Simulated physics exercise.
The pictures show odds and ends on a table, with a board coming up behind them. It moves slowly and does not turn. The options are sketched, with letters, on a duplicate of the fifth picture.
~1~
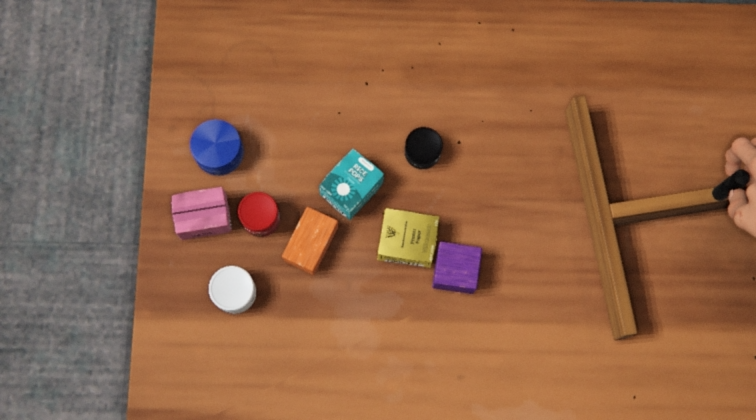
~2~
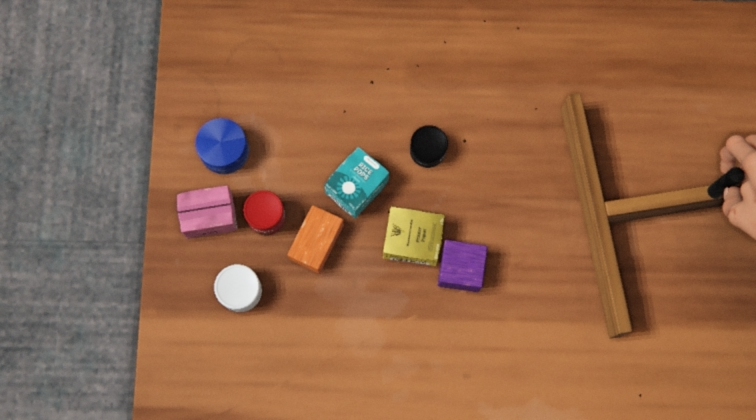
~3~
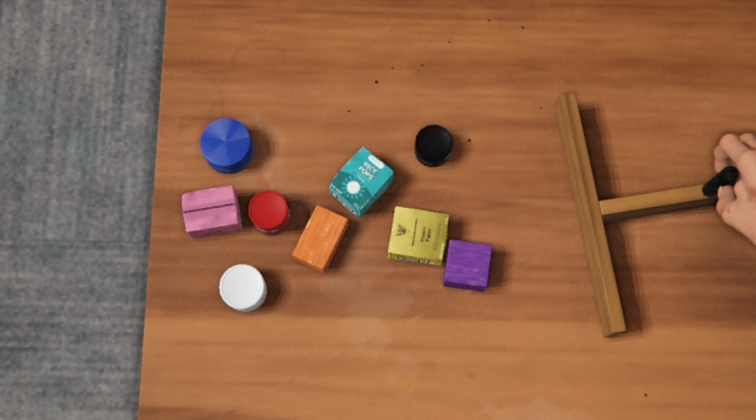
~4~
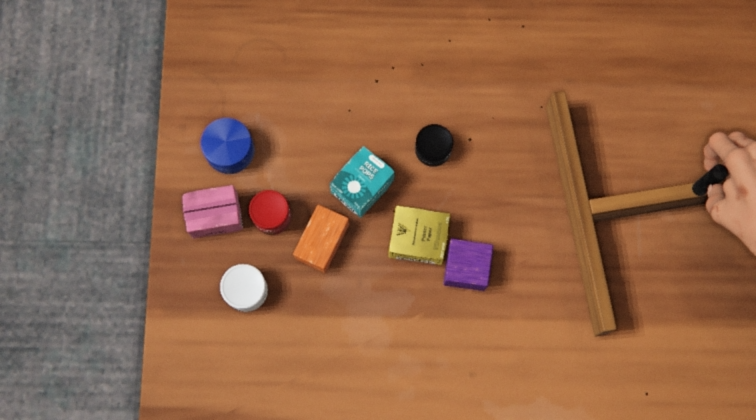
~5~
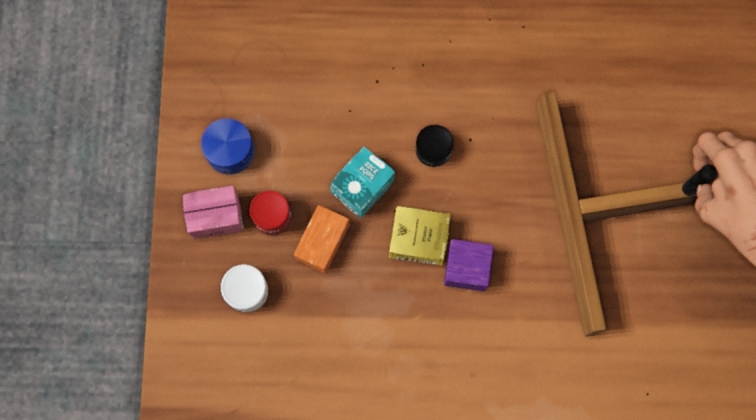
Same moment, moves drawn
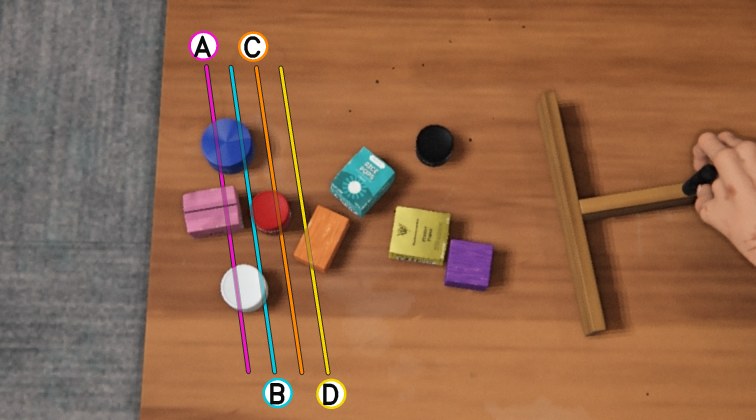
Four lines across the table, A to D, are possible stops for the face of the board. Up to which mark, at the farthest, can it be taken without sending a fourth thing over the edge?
The farthest such stop is A.
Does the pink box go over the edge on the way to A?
By then, yes.
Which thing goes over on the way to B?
The pink box goes over.
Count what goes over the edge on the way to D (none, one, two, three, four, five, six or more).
By then, none.
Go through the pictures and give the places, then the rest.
The first picture shows purple block (456, 268); orange block (311, 241); turquoise packet (352, 185).
The second picture shows board (600, 210); white tub (239, 289).
The third picture shows board (593, 209); yellow box (419, 236).
The fourth picture shows board (584, 208); black jar (434, 146).
The fifth picture shows board (574, 208); purple block (468, 266); orange block (322, 240); turquoise packet (363, 183).
On the marked copy, A at (227, 214); B at (252, 214); C at (278, 215); D at (304, 215).
With A. Early on, board (449, 206); black jar (410, 149); purple block (430, 275).
Further on, board (323, 204); pink box (191, 215); white tub (229, 295).
At the end, board (227, 202); pink box over the edge; red tub over the edge; three fallen.
As for the rest, B is within the limit but short; C is within the limit but short; D is within the limit but short.
